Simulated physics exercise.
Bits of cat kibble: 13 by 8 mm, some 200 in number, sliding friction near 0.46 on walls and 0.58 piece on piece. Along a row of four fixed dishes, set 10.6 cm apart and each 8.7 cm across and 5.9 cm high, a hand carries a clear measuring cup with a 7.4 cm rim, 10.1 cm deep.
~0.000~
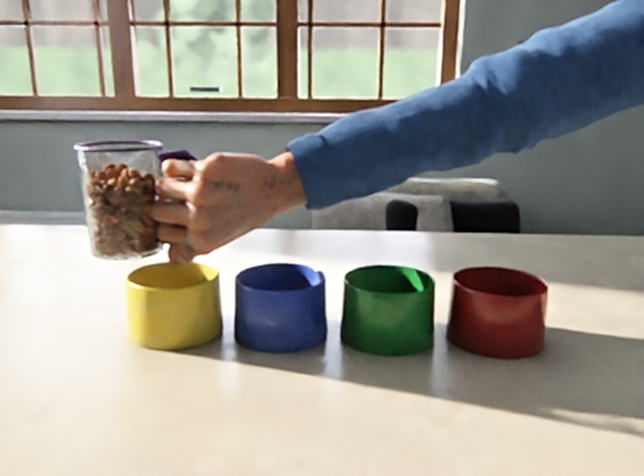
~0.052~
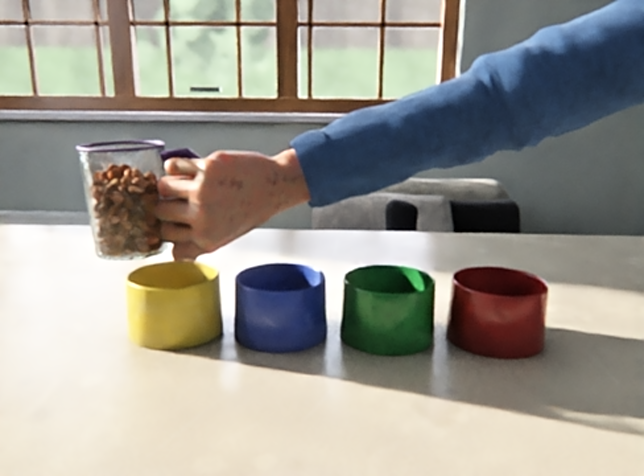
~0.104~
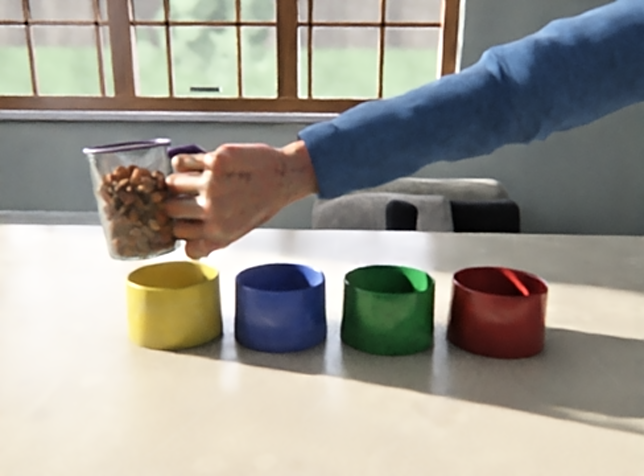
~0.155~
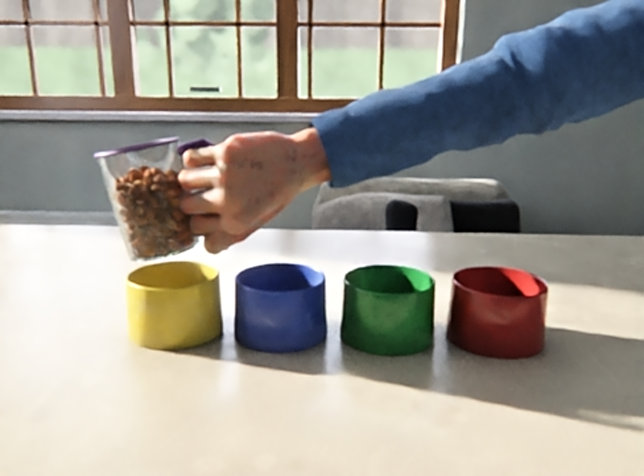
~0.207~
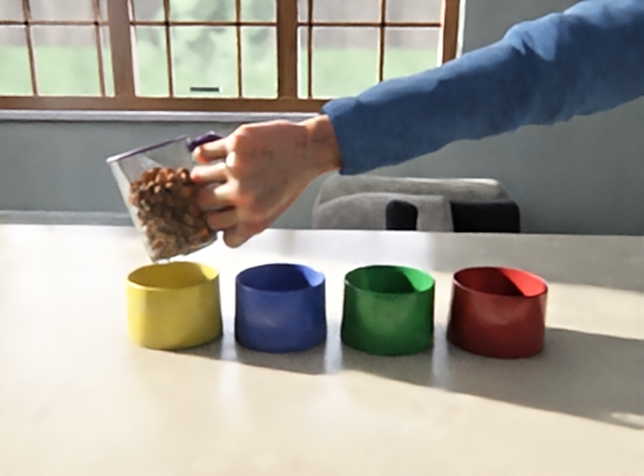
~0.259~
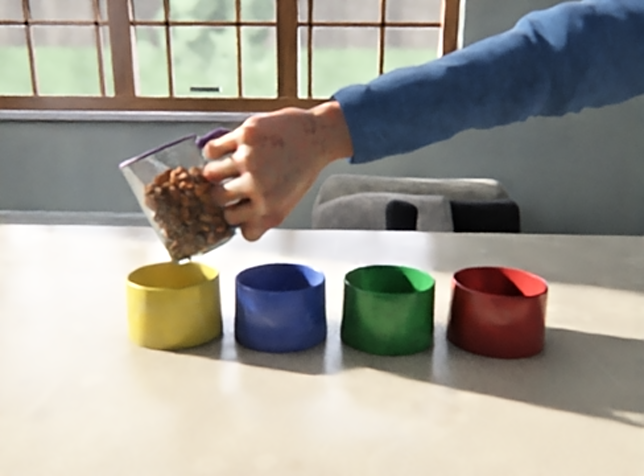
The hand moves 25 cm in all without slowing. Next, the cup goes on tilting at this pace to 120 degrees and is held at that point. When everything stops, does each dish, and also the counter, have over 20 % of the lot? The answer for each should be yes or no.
Red - no, blue - yes, green - no, yellow - no, counter - yes.
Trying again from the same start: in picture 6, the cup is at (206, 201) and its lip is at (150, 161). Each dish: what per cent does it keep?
Red 0, blue 40, green 0, yellow 0.
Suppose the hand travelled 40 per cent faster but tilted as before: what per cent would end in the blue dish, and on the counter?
Shares: Blue 40, counter 60.
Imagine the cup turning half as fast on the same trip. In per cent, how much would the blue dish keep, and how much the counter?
Result: Blue dish 40, counter 60.
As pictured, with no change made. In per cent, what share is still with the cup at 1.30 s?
Roughly 45 per cent of the load.
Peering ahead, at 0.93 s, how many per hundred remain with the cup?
Roughly 100 per cent, I'd say.
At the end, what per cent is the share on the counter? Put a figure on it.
Estimate: Near 60 per cent.
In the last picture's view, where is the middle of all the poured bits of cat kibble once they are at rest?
Around (315, 326).
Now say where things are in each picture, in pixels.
The first picture shows cup at (124, 199), tilt 0 degrees, lip at (80, 145), moved 0.0 cm; middle of the pieces at (126, 208); yellow dish at (173, 274); blue dish at (280, 277); green dish at (389, 279); red dish at (499, 281).
The second picture shows cup at (127, 199), tilt 1 degrees, lip at (83, 146), moved 0.3 cm; middle of the pieces at (130, 208).
The third picture shows cup at (137, 199), tilt 5 degrees, lip at (90, 149), moved 1.3 cm; middle of the pieces at (140, 209).
The fourth picture shows cup at (152, 200), tilt 11 degrees, lip at (100, 154), moved 2.7 cm; middle of the pieces at (156, 209).
The fifth picture shows cup at (167, 200), tilt 17 degrees, lip at (112, 160), moved 4.1 cm; middle of the pieces at (172, 209).
The sixth picture shows cup at (182, 200), tilt 23 degrees, lip at (124, 166), moved 5.6 cm; middle of the pieces at (188, 209); yellow dish at (173, 274); blue dish at (280, 277); green dish at (389, 279); red dish at (499, 281). The cup turns about 115 degrees a second and travels 28 cm a second.
Then, at 0.66 s, tilt 70 degrees; cup holds 100 %.
After 0.93 s, tilt 101 degrees; cup holds 100 %.
Then, at 1.30 s, tilt 120 degrees; cup holds 45 %, blue 20 %.
By 2.4 s all is still; red 0 %, blue 35 %, green 0 %, yellow 0 %, counter 60 %.
